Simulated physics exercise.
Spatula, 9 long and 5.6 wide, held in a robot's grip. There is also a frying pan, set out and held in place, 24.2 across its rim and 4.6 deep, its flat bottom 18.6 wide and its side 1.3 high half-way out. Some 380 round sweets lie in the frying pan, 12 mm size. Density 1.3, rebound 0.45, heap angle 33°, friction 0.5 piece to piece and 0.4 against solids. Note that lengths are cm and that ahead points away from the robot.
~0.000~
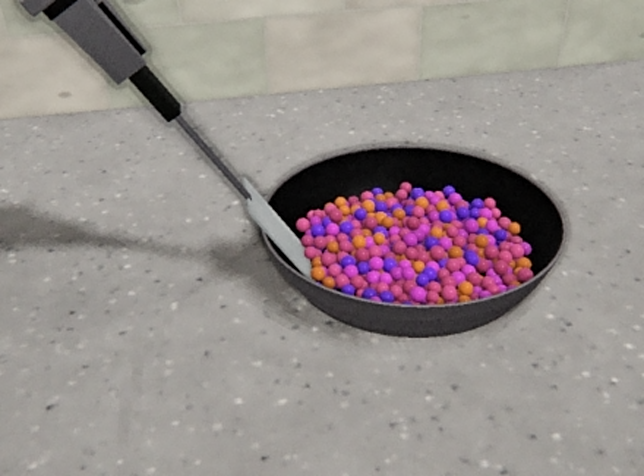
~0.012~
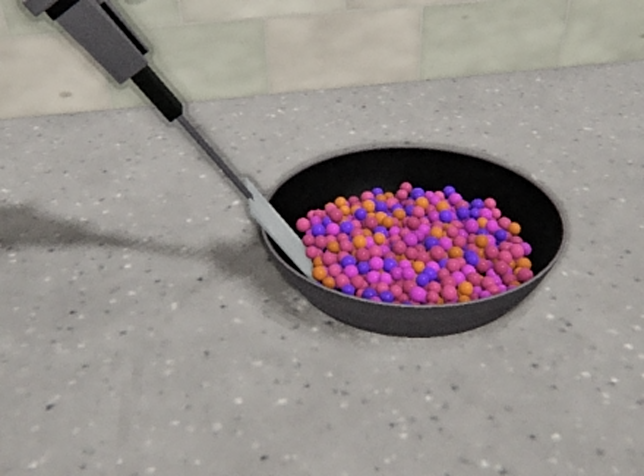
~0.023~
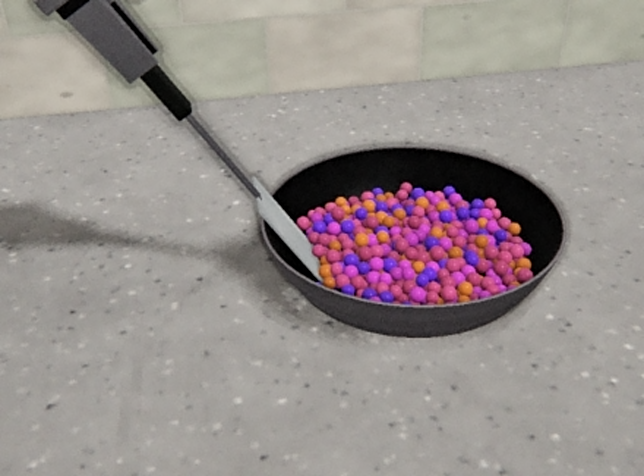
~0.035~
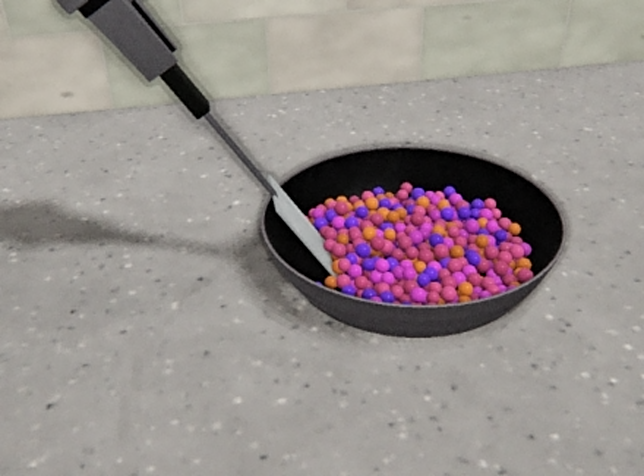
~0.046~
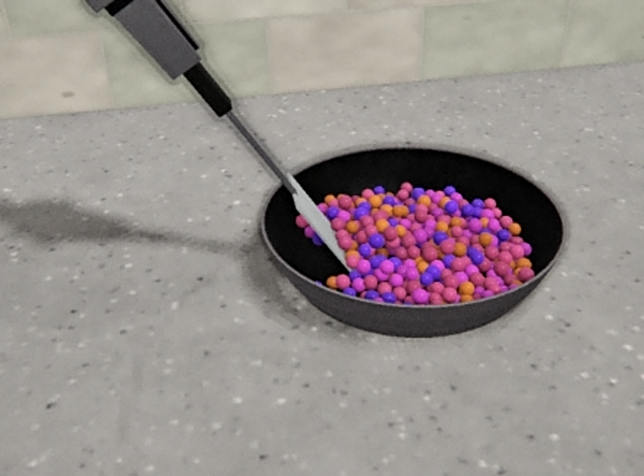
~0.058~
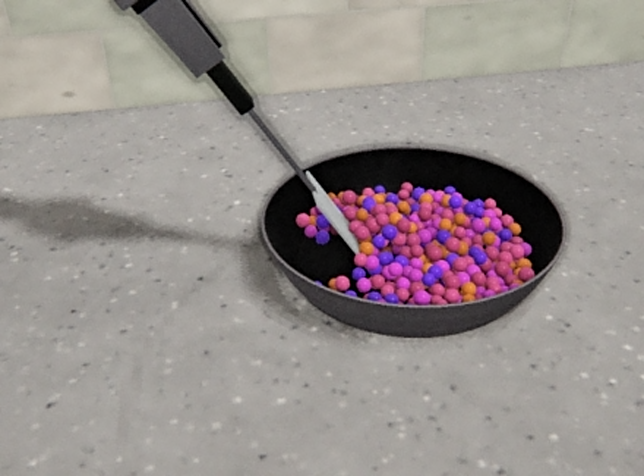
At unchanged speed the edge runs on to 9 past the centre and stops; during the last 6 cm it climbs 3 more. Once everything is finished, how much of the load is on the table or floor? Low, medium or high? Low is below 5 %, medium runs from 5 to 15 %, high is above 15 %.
The share is high, above 15 %.
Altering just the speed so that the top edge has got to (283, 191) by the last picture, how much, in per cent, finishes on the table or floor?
Share: Roughly 10 %.
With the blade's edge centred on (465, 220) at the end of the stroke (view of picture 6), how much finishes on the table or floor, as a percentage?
My guess is roughly 10 percent.
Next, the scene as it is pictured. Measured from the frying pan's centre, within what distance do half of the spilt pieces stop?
Roughly 54 cm.
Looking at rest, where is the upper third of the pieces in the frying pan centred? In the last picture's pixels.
Approximately at pixel (462, 230).
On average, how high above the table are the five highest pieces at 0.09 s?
Somewhere near 7 cm, I'd say.
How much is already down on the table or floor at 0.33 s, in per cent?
10 %.
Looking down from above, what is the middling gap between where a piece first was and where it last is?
The figure is about 2 cm.
After 0.09 s, sloping 58°, highest piece 7 above the table; 380 in the frying pan.
After 0.12 s, sloping 58°, highest piece 8 above the table; 380 in the frying pan.
After 0.33 s, sloping 58°, highest piece 18 above the table; 301 in the frying pan, 43 on the table or floor, 36 on the blade or in flight.
After 1.38 s, sloping 58°, highest piece 5 above the table; 301 in the frying pan, 79 on the table or floor.
At rest, 301 in the frying pan, 79 on the table or floor. That is 21 % on the table or floor.
